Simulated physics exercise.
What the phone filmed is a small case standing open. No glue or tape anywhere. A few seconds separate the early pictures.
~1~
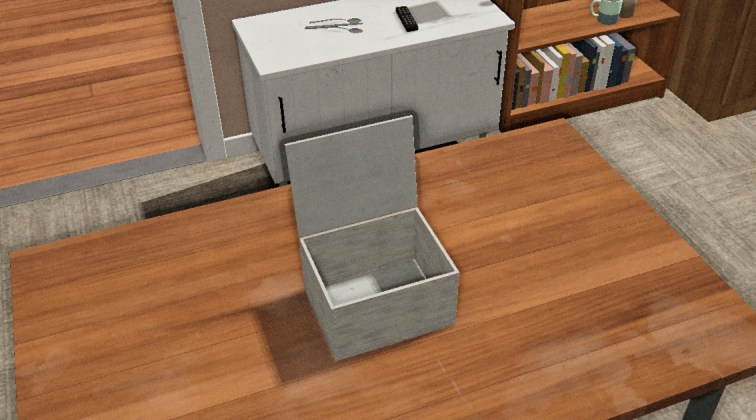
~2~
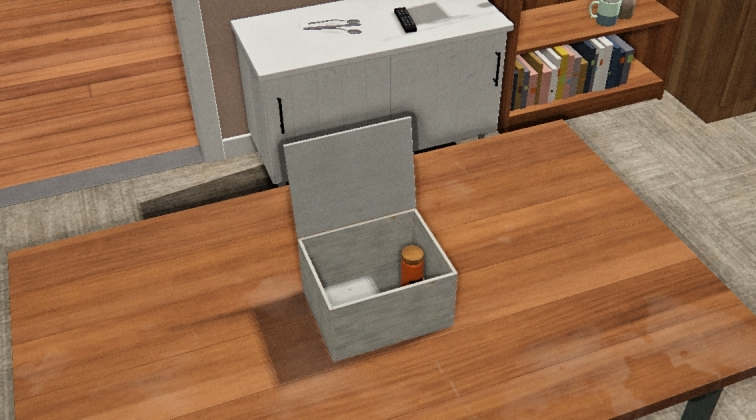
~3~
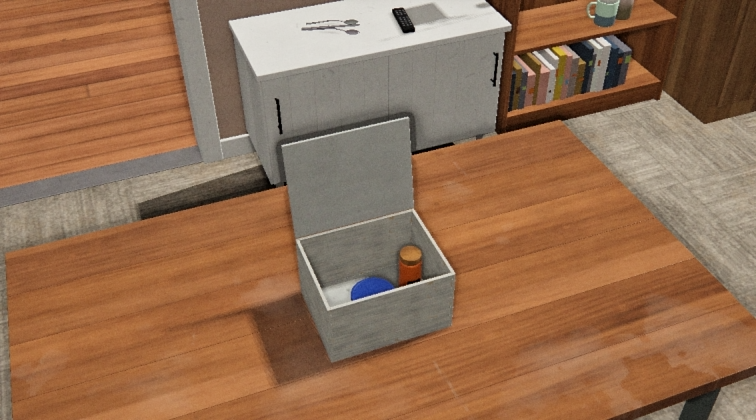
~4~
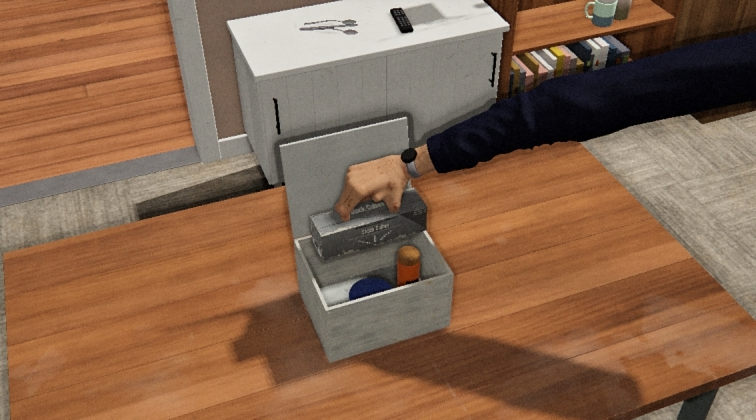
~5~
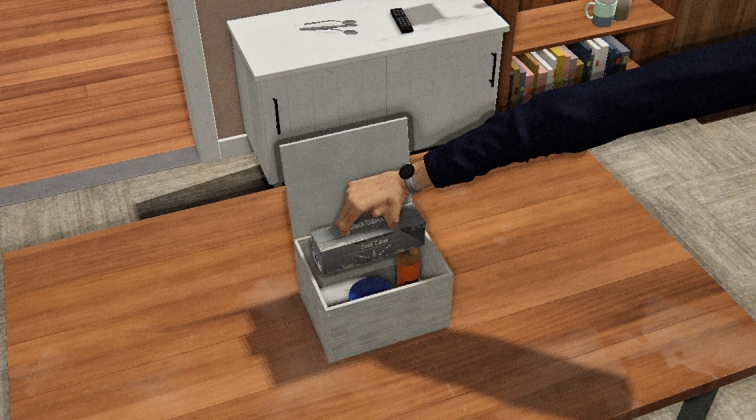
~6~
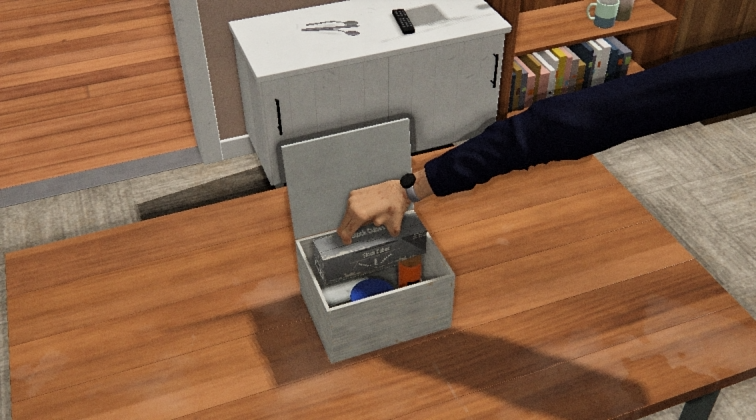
A hand in a dark sleeve reached in from the right and lowered a grey carton into the open box on the table, after an orange shaker and then something blue had appeared inside.
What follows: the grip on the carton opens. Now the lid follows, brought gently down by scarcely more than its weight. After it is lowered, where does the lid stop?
It stops flat on the box.
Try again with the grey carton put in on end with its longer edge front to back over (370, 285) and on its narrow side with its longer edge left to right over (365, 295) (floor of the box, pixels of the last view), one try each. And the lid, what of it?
On the first try the lid stays partly open, and on the second it goes all the way down.
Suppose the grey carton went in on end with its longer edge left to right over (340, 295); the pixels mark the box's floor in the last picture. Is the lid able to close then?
Then it is held up.
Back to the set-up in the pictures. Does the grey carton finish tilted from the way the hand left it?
At the finish the grey carton goes crooked.
Then, 0.50 s past the last view, grey carton on its side near (368, 275).
Then, 1.50 s past the last view, lid 66° above the rim; grey carton on its side near (368, 274).
Then, 1.90 s past the last view, lid 20° above the rim; grey carton on its side near (368, 274).
Finally, lid shut; down or leaning hard in the box, grey carton; the other 2 still in place. Final places as the last picture's camera would see them, grey carton near (368, 274).
